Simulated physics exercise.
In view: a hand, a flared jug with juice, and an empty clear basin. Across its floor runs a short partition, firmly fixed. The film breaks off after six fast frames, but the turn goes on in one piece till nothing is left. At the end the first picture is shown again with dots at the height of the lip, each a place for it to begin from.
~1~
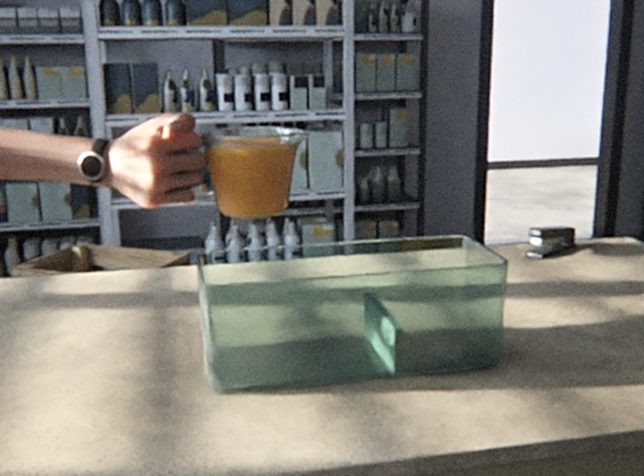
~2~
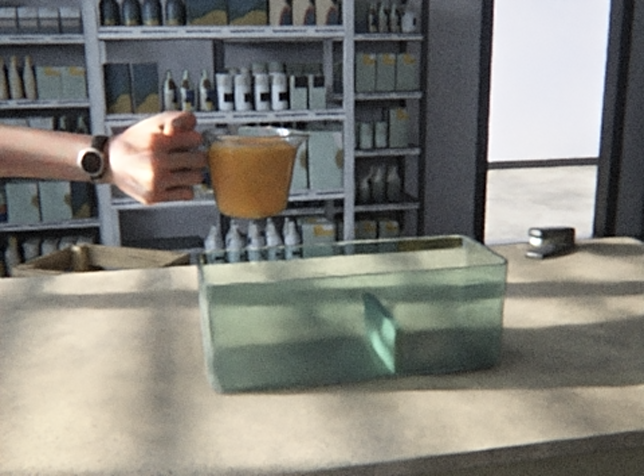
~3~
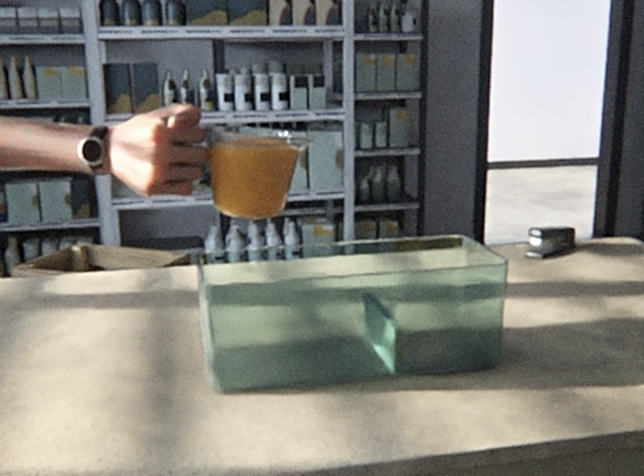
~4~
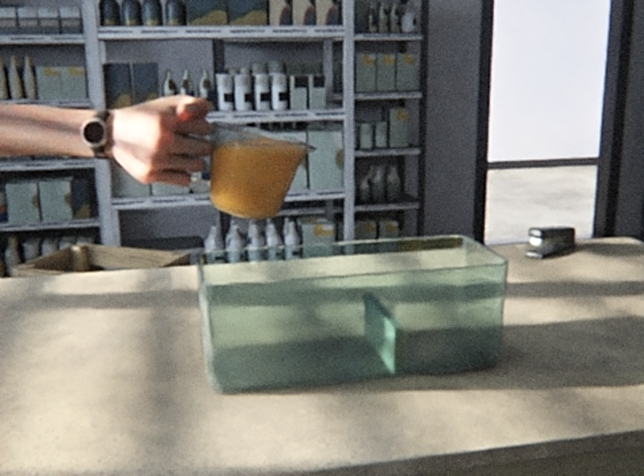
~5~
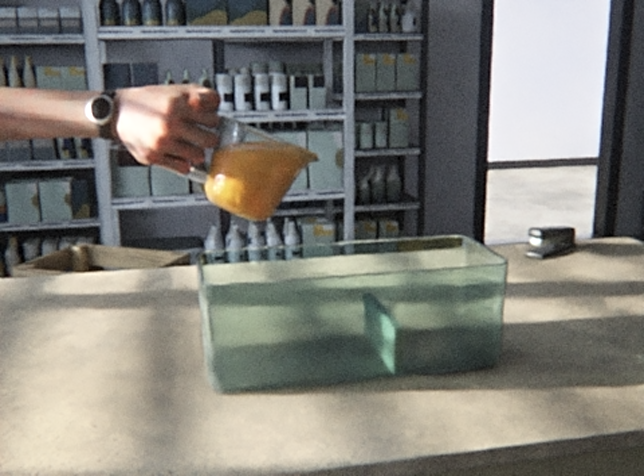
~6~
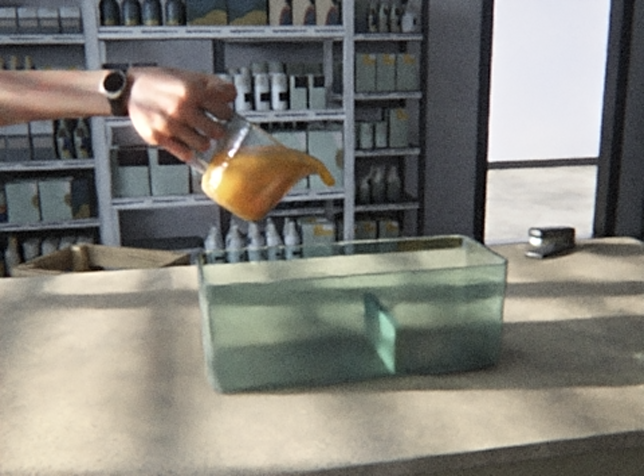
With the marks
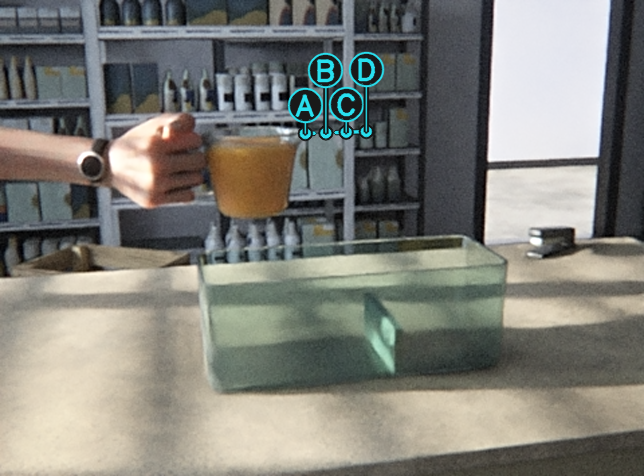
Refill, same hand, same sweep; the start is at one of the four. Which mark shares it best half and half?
Spot C.
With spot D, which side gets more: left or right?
The right one.
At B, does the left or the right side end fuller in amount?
The left side.
In cyan, A at (305, 133); B at (325, 132); C at (346, 132); D at (366, 131).
With A, about 96 % ends left of the wall and 3 % right of it.
With B, about 83 % ends left of the wall and 16 % right of it.
With C, about 51 % ends left of the wall and 48 % right of it.
With D, about 21 % ends left of the wall and 78 % right of it.
